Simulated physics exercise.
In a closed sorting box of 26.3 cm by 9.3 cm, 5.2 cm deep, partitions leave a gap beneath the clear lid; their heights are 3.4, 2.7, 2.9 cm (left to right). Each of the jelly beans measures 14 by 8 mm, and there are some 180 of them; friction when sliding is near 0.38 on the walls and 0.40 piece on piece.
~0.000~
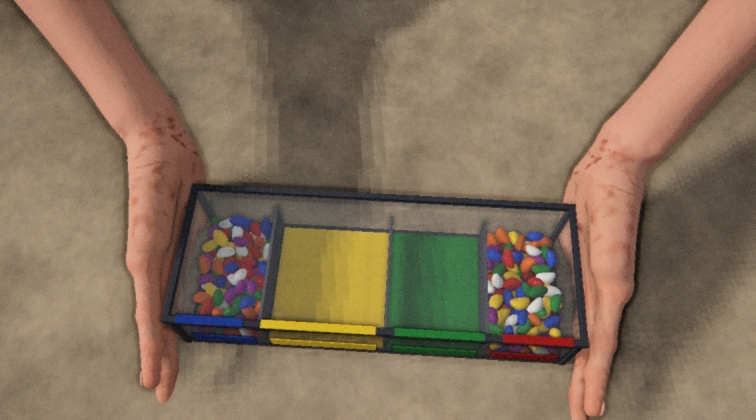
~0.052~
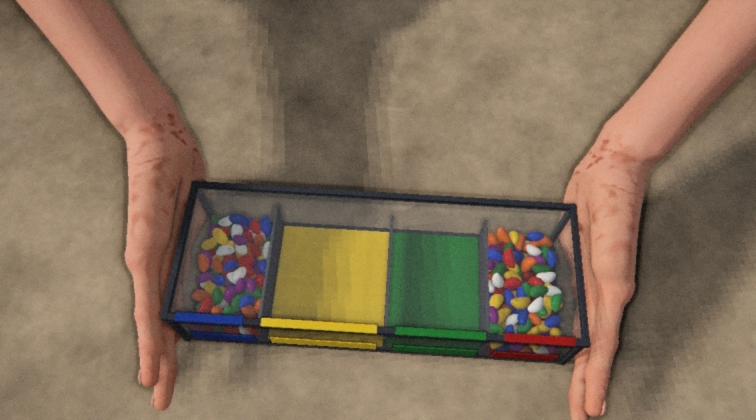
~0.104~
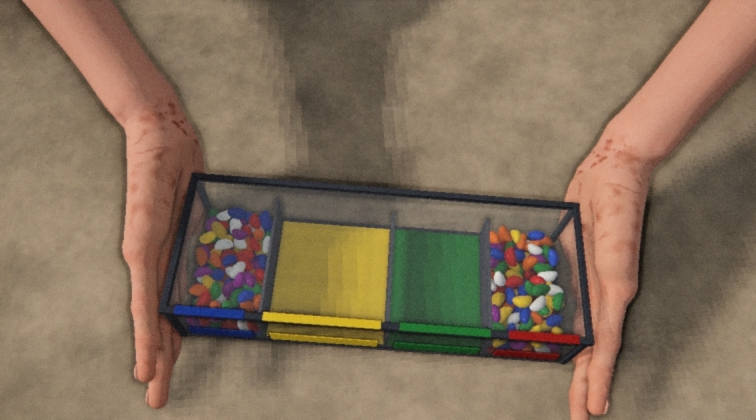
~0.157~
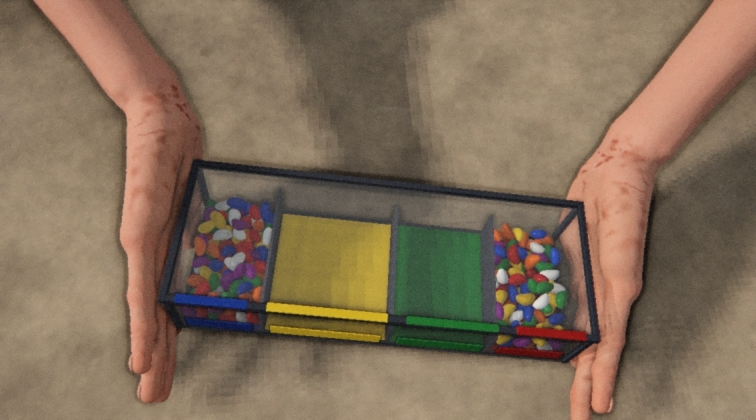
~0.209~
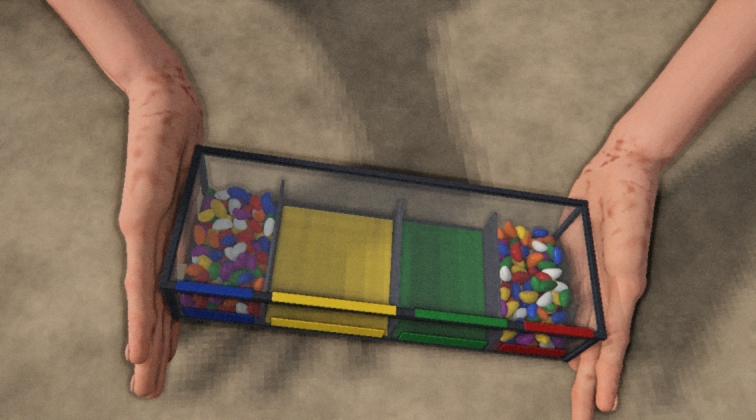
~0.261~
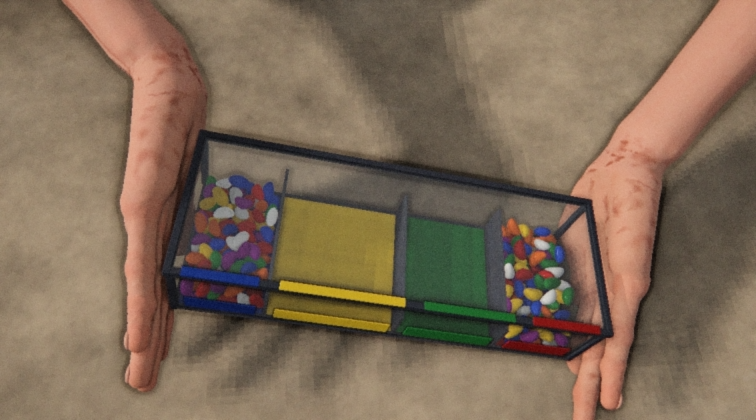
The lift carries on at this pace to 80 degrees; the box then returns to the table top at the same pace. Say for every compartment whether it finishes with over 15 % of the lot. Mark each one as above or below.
Marked: Red above; blue above; green below; yellow below.
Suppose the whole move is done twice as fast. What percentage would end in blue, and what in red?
Blue 35 %; red 55 %.
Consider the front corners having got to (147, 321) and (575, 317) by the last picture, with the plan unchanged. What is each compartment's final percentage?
You'd see red at 25 percent, blue at 55, green at 5 and yellow at 15 percent.
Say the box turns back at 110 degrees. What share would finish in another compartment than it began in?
40 %.
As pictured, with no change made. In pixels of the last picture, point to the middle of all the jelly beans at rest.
Approximately (500, 269) in the last view.
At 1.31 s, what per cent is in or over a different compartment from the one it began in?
Roughly 5 percent.
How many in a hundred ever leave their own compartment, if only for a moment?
Close to 20 in a hundred.
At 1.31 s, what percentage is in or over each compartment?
Red 50 %, blue 45 %, green 0 %, yellow 5 %.
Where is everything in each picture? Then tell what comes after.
In the first picture, box tilt 0 degrees, front corners at (169, 317) and (581, 341); red 50 %, blue 50 %.
In the second picture, box tilt 1 degrees, front corners at (169, 314) and (583, 341).
In the third picture, box tilt 3 degrees, front corners at (167, 308) and (587, 339), lowest corner right back.
In the fourth picture, box tilt 7 degrees, front corners at (167, 296) and (593, 336), lowest corner right back.
In the fifth picture, box tilt 10 degrees, front corners at (168, 283) and (599, 333), lowest corner right back.
In the sixth picture, box tilt 14 degrees, front corners at (172, 269) and (605, 330), lowest corner right back; red 50 %, blue 50 %. Its pace works out near 70 degrees a second.
Then, at 1.31 s, tilt 80 degrees; red 50 %, blue 45 %, yellow 5 %.
After 2.01 s, tilt 35 degrees; red 55 %, blue 35 %, green 5 %, yellow 5 %.
After 2.74 s, tilt 0 degrees; red 55 %, blue 30 %, green 5 %, yellow 5 %.
By 3.1 s all is still; red 55 %, blue 30 %, green 5 %, yellow 5 %.
